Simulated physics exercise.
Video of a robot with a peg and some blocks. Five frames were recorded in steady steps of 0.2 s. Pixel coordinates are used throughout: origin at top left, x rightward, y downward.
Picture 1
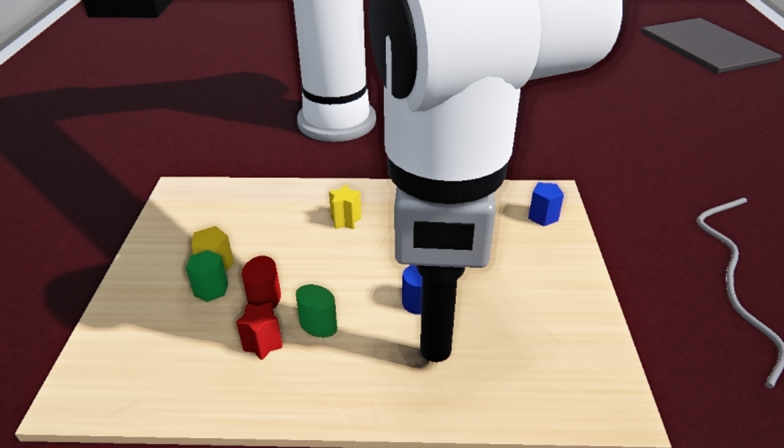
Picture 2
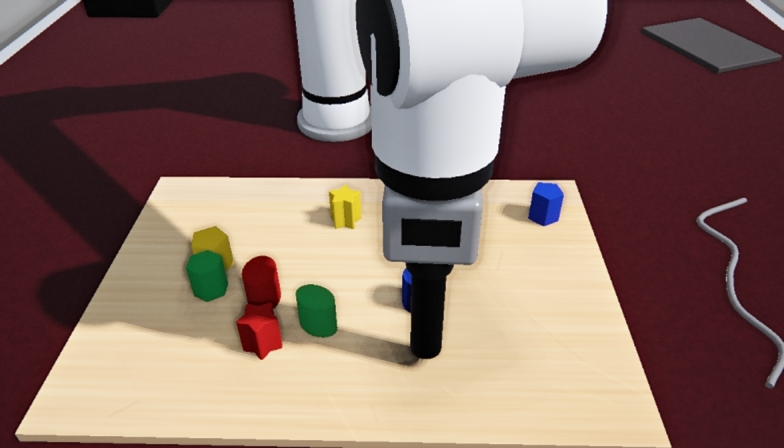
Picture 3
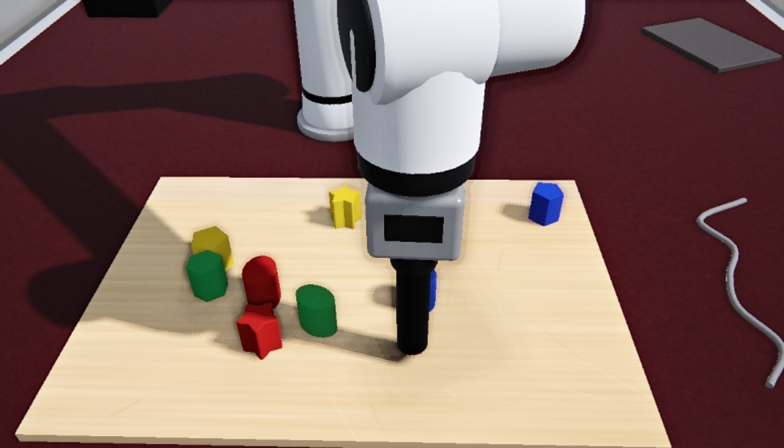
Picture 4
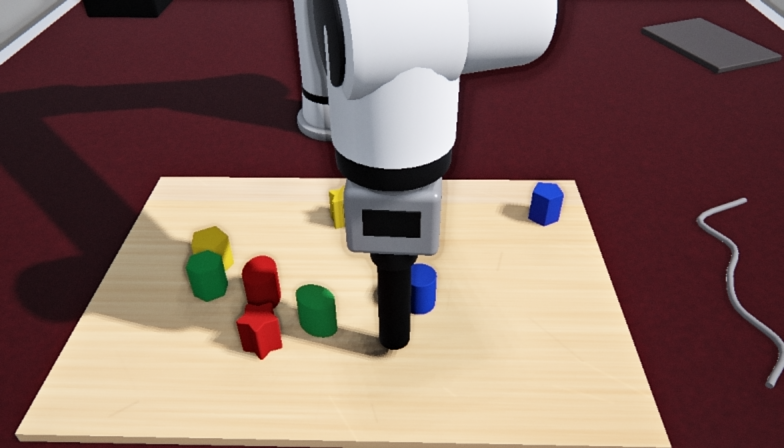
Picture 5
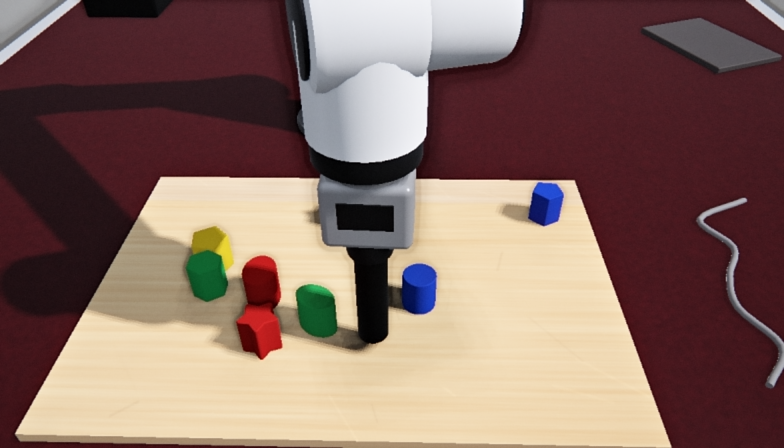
A robot arm moves its black peg left across the board, passing the blue cylinder.
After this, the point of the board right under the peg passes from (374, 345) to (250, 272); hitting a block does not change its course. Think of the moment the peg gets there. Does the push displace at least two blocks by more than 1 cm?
I believe so.
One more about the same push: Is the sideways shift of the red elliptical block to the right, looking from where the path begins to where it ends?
In short: No.
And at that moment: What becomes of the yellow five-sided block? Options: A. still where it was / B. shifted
I'll go with A - still where it was.
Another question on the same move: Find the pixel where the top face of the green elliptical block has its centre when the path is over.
Pixel (256, 286).
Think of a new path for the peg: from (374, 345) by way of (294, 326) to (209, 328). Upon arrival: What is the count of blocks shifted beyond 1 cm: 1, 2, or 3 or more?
My best guess is that three blocks or more move over 1 cm.
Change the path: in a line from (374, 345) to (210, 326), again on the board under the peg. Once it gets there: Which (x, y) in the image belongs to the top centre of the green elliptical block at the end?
Its top centre lands on (278, 278).
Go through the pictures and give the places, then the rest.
In the first picture, lower end of the peg at (436, 350), tops of blocks, green hexagon at (204, 261), yellow five-sided block at (208, 237), red elliptical block at (259, 269), green elliptical block at (315, 296).
In the second picture, peg at (426, 348), blocks as before.
In the third picture, peg at (412, 344), blocks as before.
In the fourth picture, peg at (395, 339), blocks as before.
In the fifth picture, peg at (373, 333), green hexagon at (204, 261), yellow five-sided block at (208, 237), red elliptical block at (259, 269), green elliptical block at (315, 296).
What follows on the original path. One third of the way, peg at (326, 306); green elliptical block at (289, 287), turned 15° anticlockwise.
Two thirds of the way, peg at (285, 282); red elliptical block at (244, 266), turned 50° clockwise; green elliptical block at (256, 286), turned 95° anticlockwise.
At the end, peg at (248, 260); green hexagon at (188, 263); yellow five-sided block not moved; red elliptical block at (222, 262), turned 25° anticlockwise; green elliptical block at (256, 286), turned 95° anticlockwise.
